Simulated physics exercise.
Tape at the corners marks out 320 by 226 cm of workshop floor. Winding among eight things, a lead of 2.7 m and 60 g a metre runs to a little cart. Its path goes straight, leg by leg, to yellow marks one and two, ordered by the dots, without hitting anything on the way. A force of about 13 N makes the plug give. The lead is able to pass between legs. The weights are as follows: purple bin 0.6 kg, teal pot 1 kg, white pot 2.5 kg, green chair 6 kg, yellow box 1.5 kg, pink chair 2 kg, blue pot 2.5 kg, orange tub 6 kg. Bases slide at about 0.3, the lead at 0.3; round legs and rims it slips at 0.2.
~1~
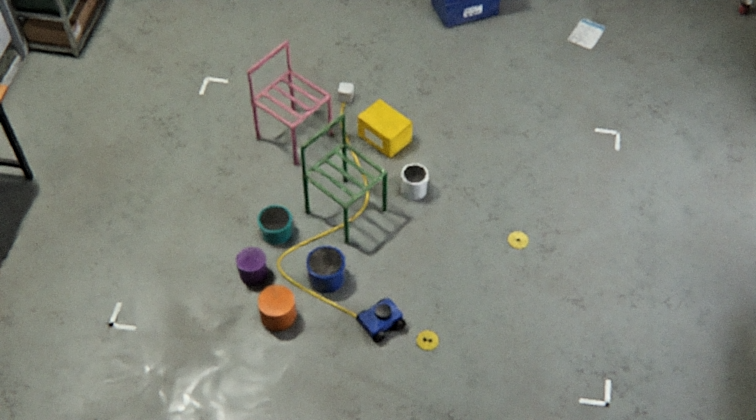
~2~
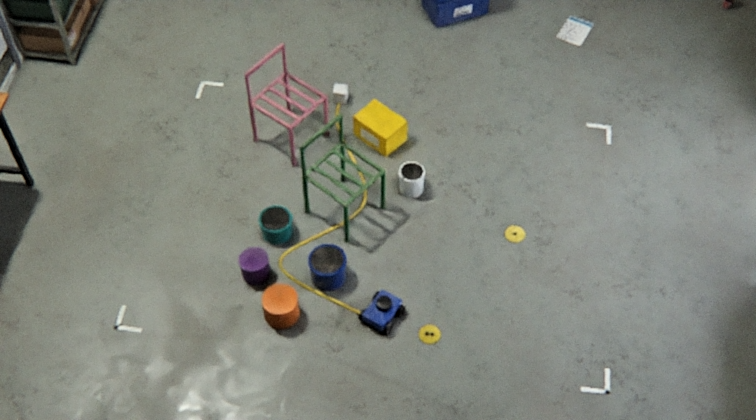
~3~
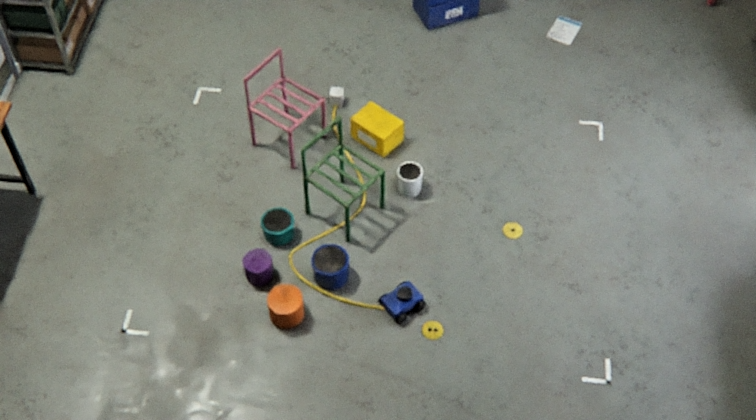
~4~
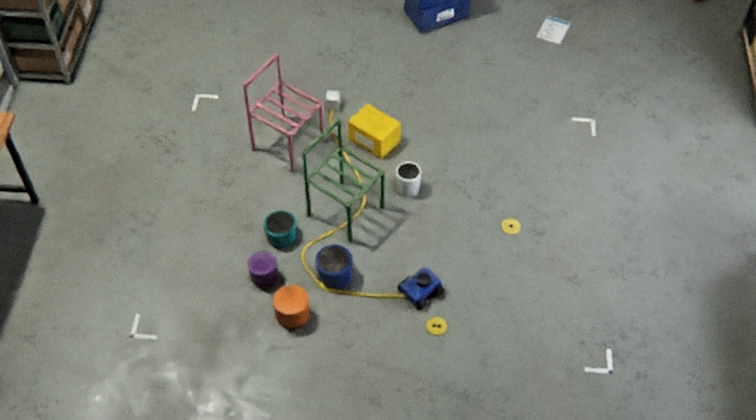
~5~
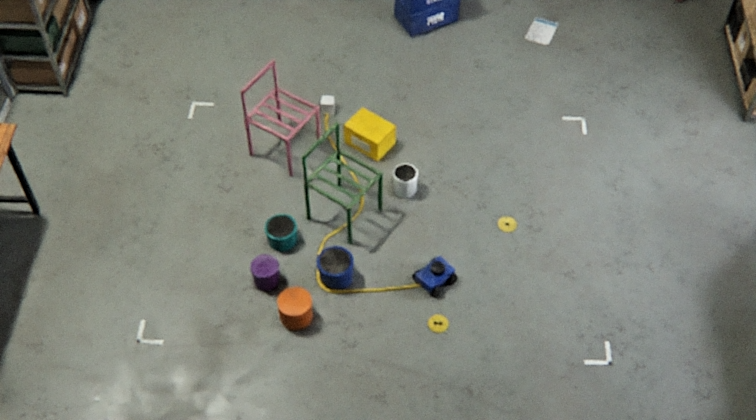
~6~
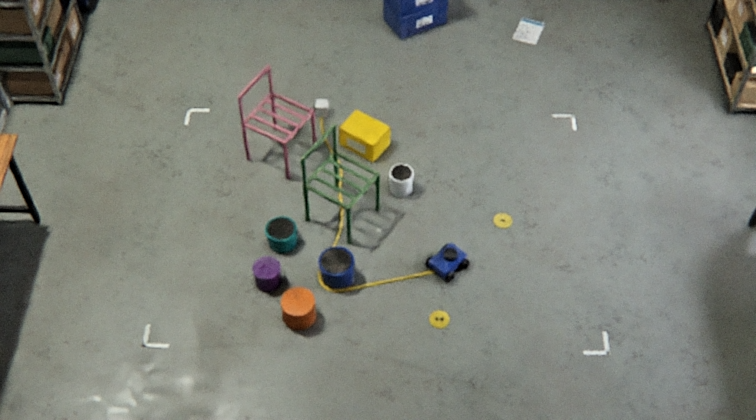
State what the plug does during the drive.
Plug in place.
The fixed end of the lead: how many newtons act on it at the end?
About 0 N.
Next, cart at (479, 237), 5 N at the fixed end; blue pot 19 cm off its start.
Then, cart at (490, 240), lead slack at the fixed end; blue pot 35 cm off its start.
After that, cart at (462, 283), lead slack at the fixed end; blue pot 35 cm off its start at (370, 231).
Later, cart at (440, 318), lead slack at the fixed end; blue pot 35 cm off its start.
At the end, cart at (440, 318), lead slack at the fixed end; blue pot 35 cm off its start at (370, 231).
